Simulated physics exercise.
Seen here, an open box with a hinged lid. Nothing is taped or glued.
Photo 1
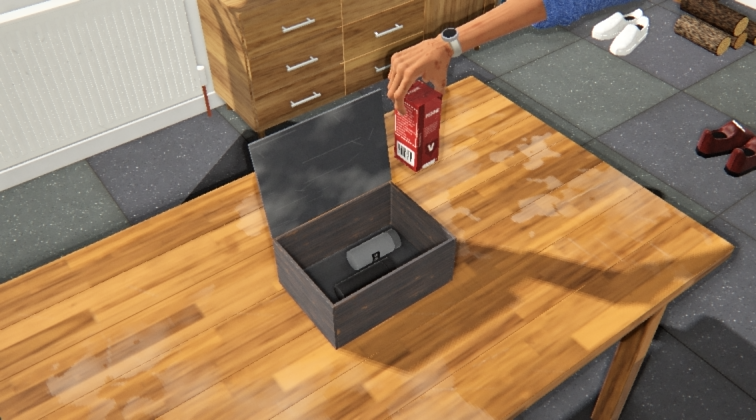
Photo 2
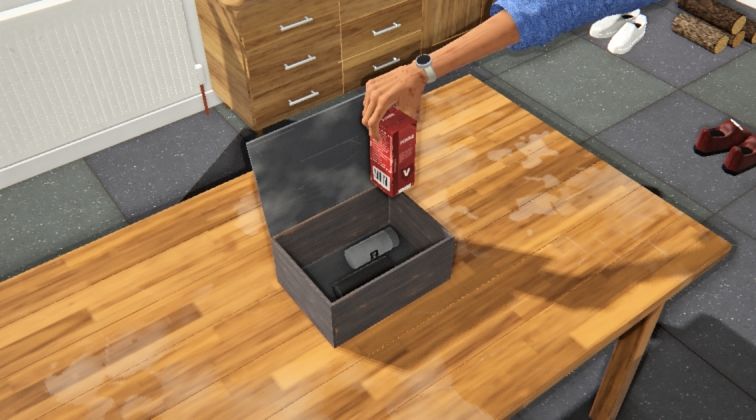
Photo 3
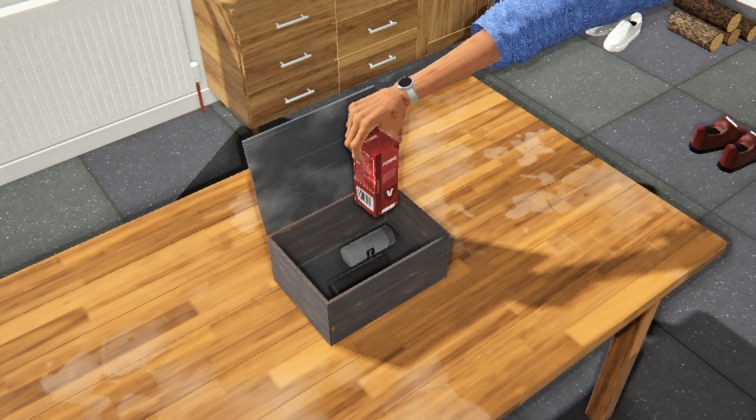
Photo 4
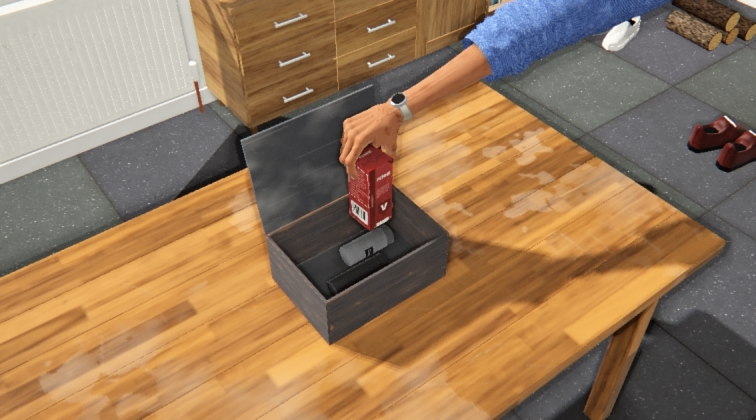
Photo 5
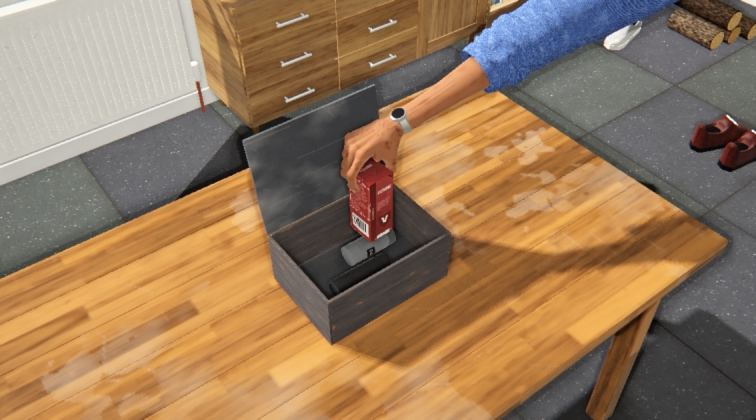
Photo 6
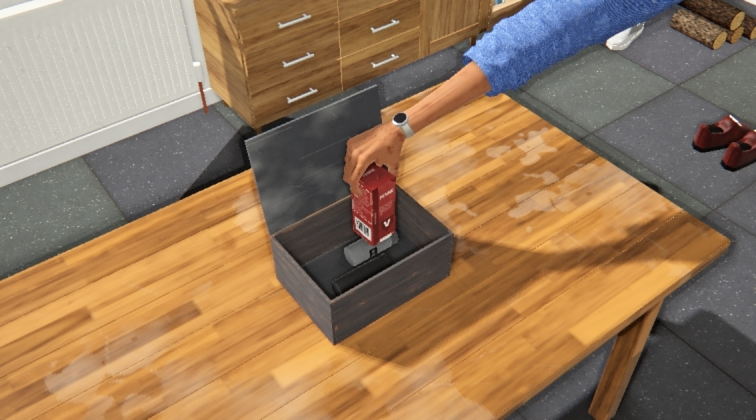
A hand lowers a red carton into an open box beside a grey cylindrical object.
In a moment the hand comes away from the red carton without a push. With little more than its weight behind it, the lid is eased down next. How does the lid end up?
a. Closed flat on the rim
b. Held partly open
Held partly open (b).
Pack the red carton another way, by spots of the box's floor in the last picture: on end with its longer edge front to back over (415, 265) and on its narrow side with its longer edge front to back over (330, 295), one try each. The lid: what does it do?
First time it won't go down, and next time it drops into place.
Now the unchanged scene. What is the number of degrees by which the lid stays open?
The lid sits around 80° above the rim.
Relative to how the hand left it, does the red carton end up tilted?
Once everything settles, the red carton ends up at a slant.
Then, 0.40 s on from there, red carton turned 17° from how it was put near (371, 204).
Then, 1.00 s on from there, lid starting down; red carton turned 16° from how it was put near (370, 204).
In the end, lid 80° above the rim; left askew, red carton; the other 2 unmoved. At the end, from the last picture's camera, red carton near (371, 203).
